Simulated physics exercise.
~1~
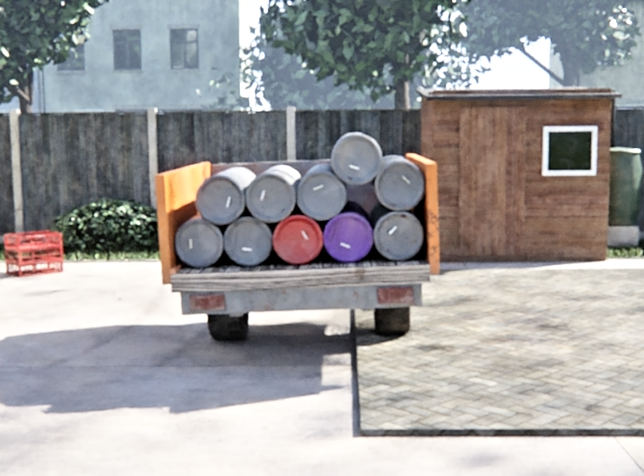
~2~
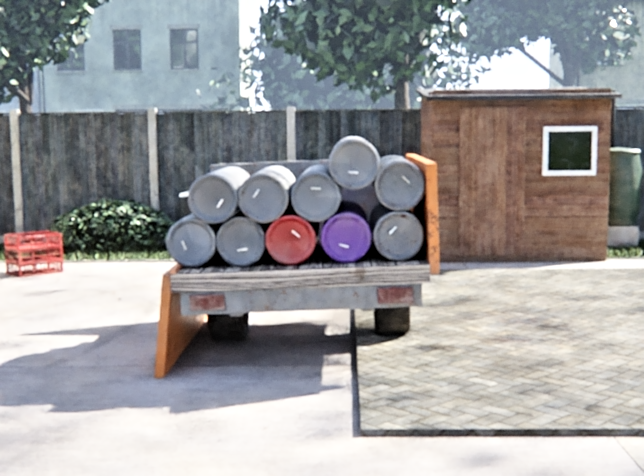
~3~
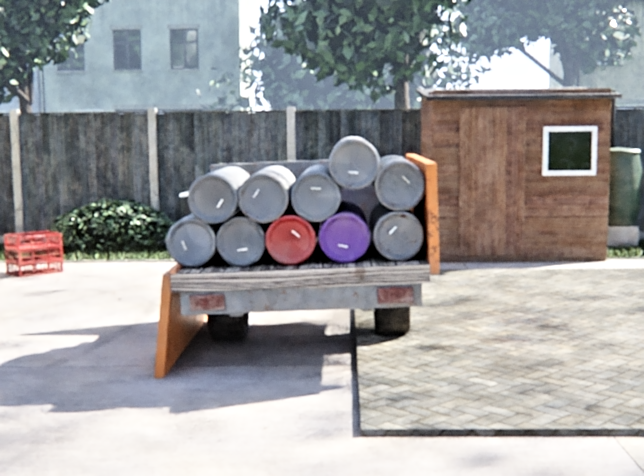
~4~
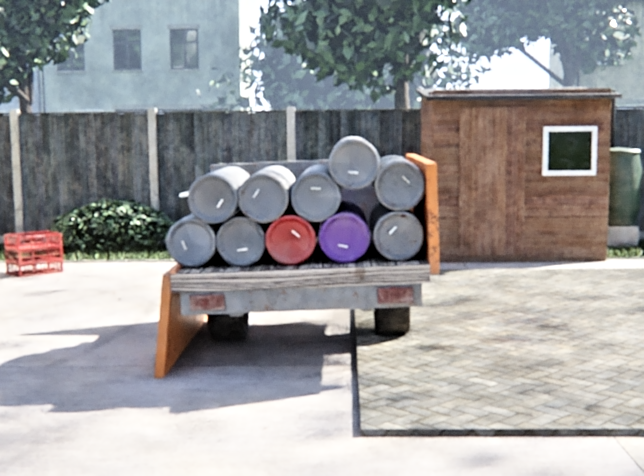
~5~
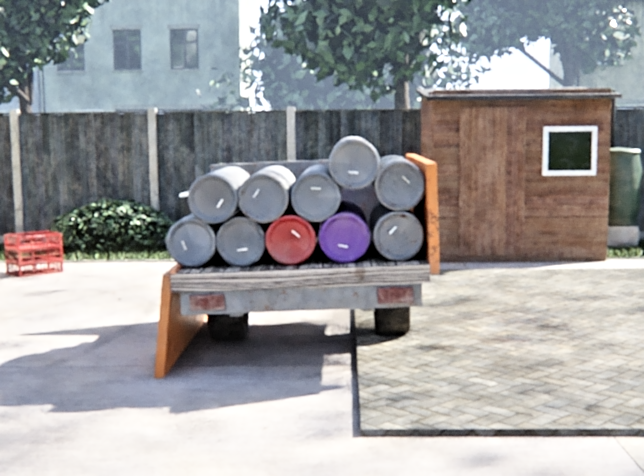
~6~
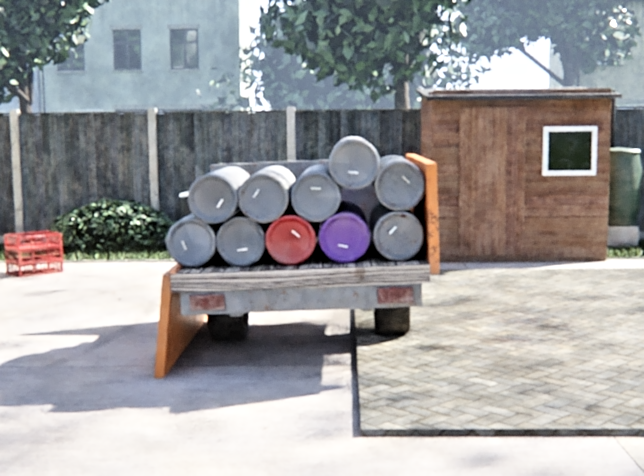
Stacked grey, red and purple cylinders shifting slightly left as a trailer's left side board drops, then resting still on the deck.
